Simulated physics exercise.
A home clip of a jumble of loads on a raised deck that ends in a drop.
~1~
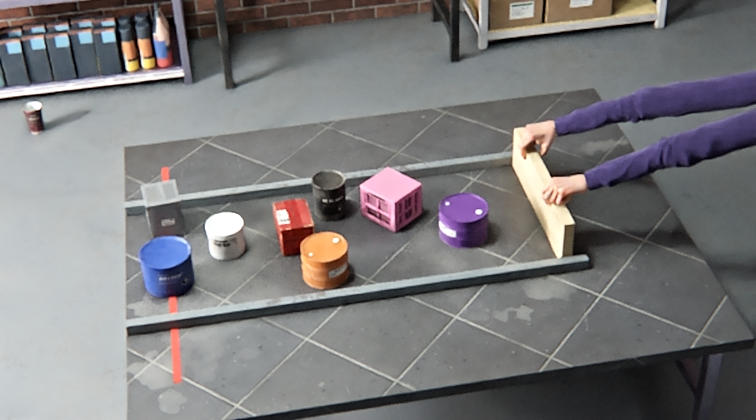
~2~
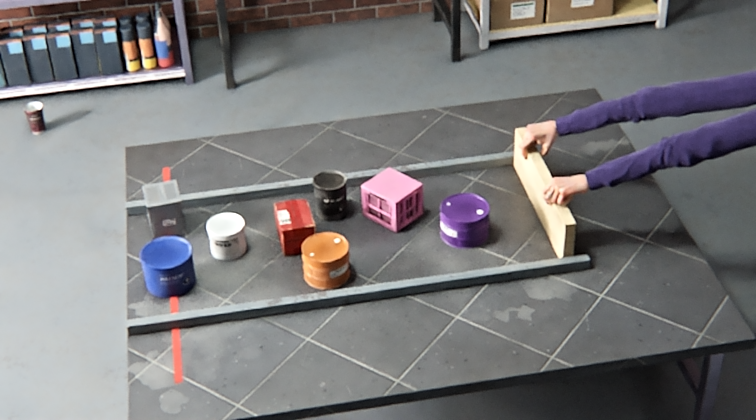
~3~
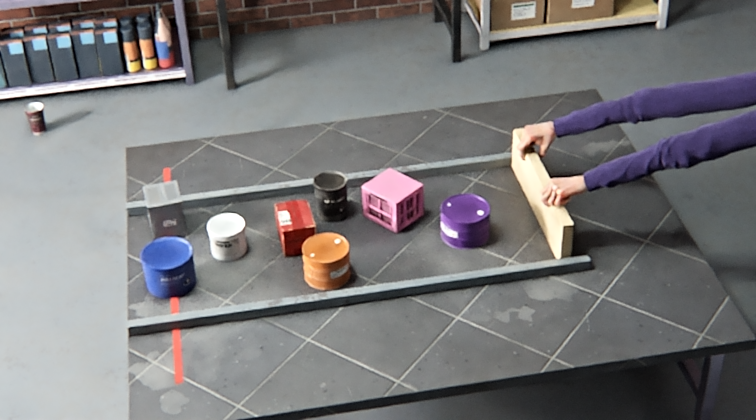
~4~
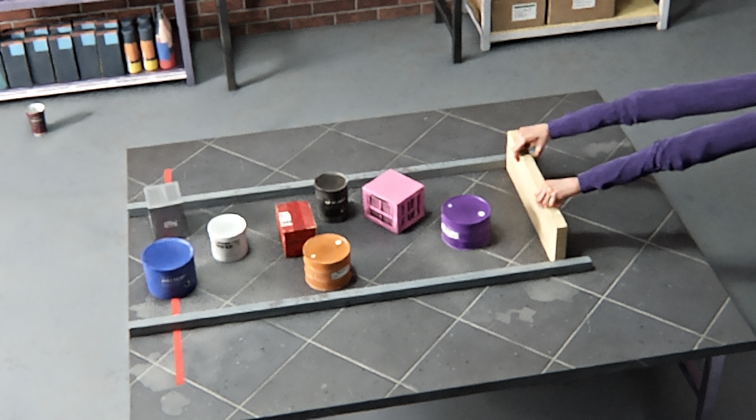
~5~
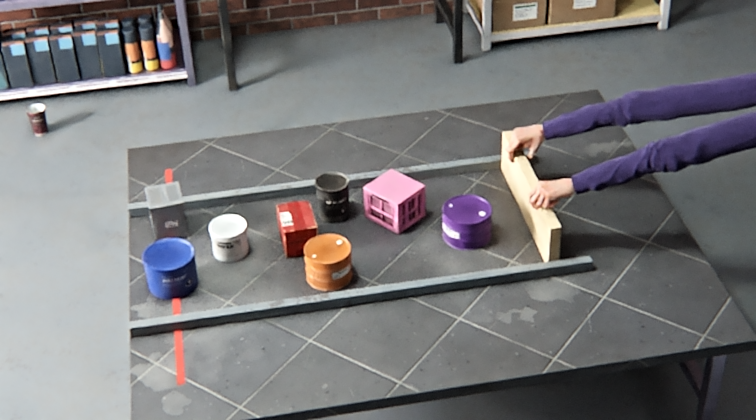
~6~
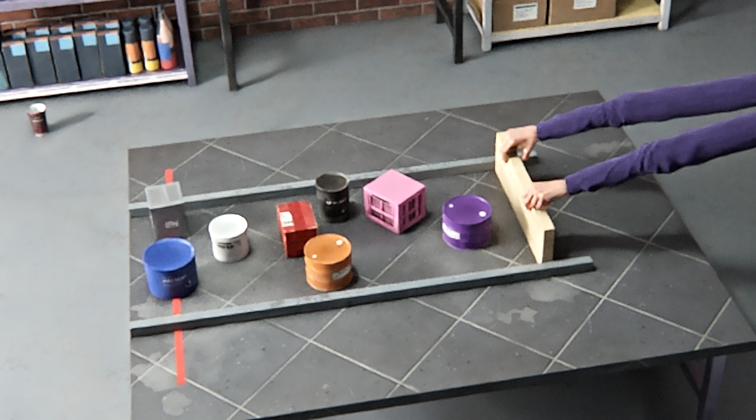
Purple-sleeved hands sliding a wooden plank slightly left between two rails on a dark table, toward colourful containers that stay still.
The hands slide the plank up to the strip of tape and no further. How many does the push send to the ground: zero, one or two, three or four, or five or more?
As it turns out, the number that fall off is five or more.
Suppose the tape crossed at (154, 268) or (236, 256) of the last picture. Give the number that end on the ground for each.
In that order 5 and 0.
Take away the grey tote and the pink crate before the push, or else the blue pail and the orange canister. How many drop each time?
2 in the first case, 4 in the second.
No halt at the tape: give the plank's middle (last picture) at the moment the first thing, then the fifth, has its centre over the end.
Its middle is around (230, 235) and later (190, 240).
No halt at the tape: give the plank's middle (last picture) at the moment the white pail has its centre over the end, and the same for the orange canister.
For the white pail at (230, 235), for the orange canister at (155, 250).
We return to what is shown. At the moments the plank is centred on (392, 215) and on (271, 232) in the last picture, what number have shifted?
First 3, then 6.
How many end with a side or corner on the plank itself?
That makes 3.
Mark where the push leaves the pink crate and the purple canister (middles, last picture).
First (149, 226), then (148, 259).
Soon after, none off yet; grey tote at rest near (167, 213); blue pail at rest near (171, 269); white pail at rest near (230, 239).
After that, none off yet; grey tote at rest near (167, 213); blue pail at rest near (171, 269); white pail displaced about its own width near (195, 242).
In the end, the number that fall off is five or more; gone, black pail, red box, white pail, blue pail and grey tote.
